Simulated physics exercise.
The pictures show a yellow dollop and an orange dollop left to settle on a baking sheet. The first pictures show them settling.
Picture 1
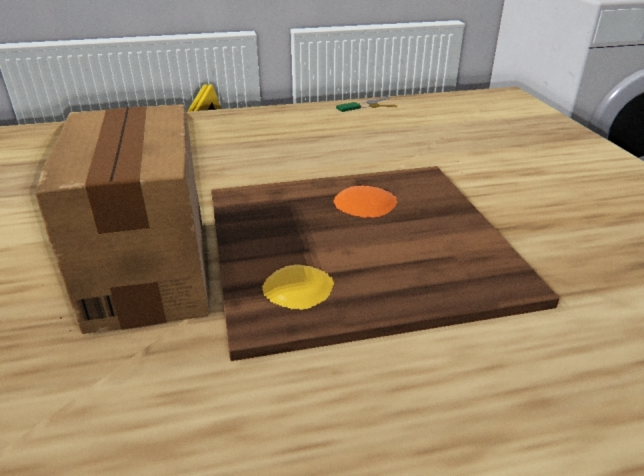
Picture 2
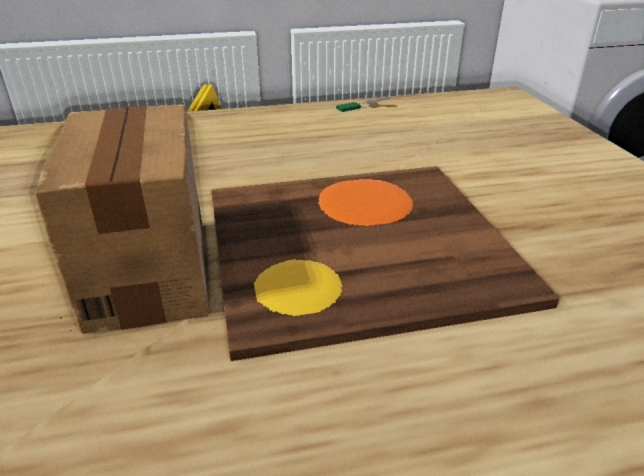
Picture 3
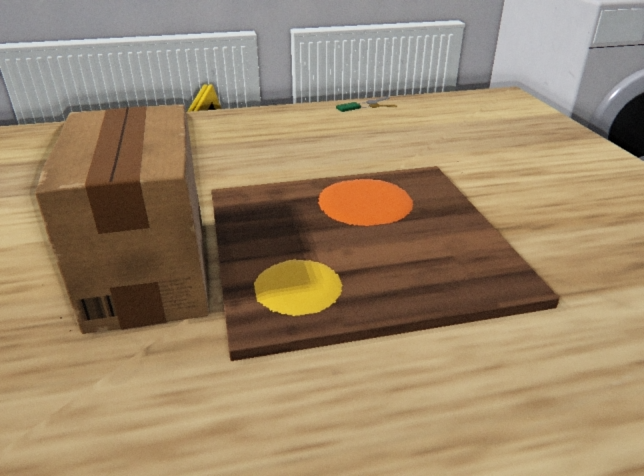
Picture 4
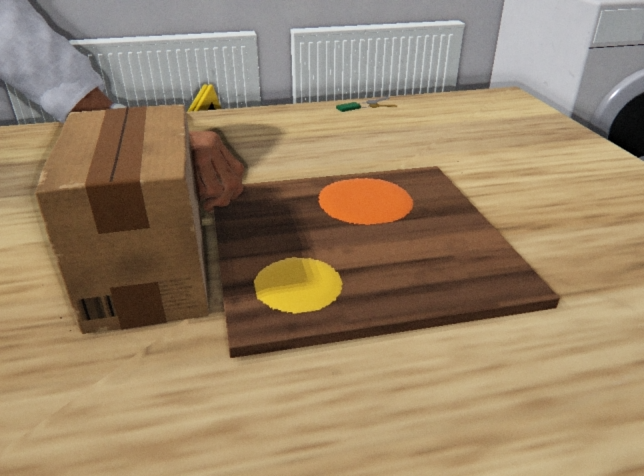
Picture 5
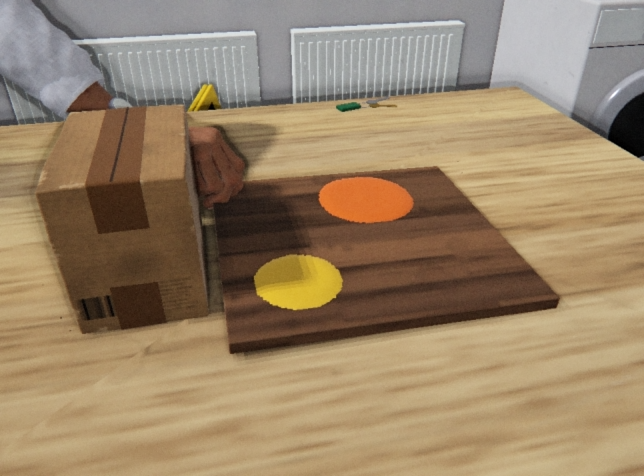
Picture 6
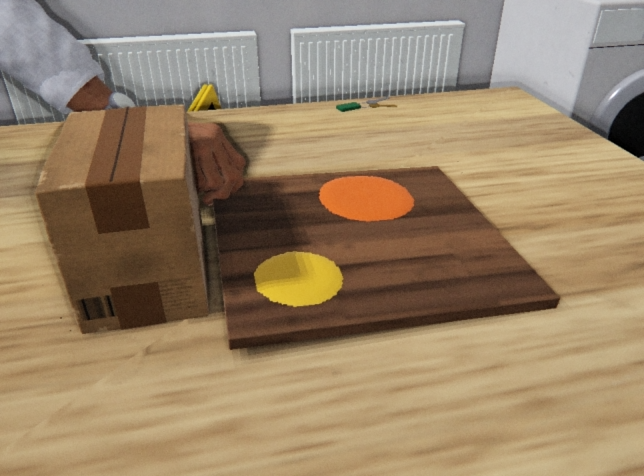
In this clip, a yellow and an orange dollop spread into flat rounds on a dark board beside a cardboard box; then a hand appears behind the box, takes the board's left end and raises it very slightly.
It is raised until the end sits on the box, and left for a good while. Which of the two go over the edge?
As for the yellow dollop, it holds its ground; the orange dollop slides over the edge.
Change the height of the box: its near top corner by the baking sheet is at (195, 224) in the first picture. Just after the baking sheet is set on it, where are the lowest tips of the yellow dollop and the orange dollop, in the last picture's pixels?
In turn (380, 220) and (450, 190).
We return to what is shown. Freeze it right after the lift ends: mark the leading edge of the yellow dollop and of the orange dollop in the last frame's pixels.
In turn (421, 201) and (465, 189).
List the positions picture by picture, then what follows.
The baking sheet lies flat; yellow dollop (298, 283) a low mound; orange dollop (366, 197) a low mound; box (130, 261), in the first frame.
They settle; yellow dollop (298, 283) spread thin; orange dollop (366, 199) spread thin, in the second frame.
At rest; yellow dollop (298, 283) spread thin; orange dollop (366, 199) spread thin, in the third frame.
A hand takes the end; yellow dollop (298, 282) spread thin; orange dollop (366, 199) spread thin, in the fourth frame.
The end is rising; yellow dollop (298, 279) spread thin; orange dollop (366, 197) spread thin, in the fifth frame.
The baking sheet slopes by about 2°; yellow dollop (299, 275) spread thin; orange dollop (366, 196) spread thin; box (130, 261), in the sixth frame.
Shortly, slope about 32°; the yellow dollop has crept a little; the orange dollop is dripping off the low end.
Then, the yellow dollop has crept down a long way; the orange dollop is dripping off the low end.
At the finish, slope about 32°; the yellow dollop has crept down a long way; the orange dollop is dripping off the low end.
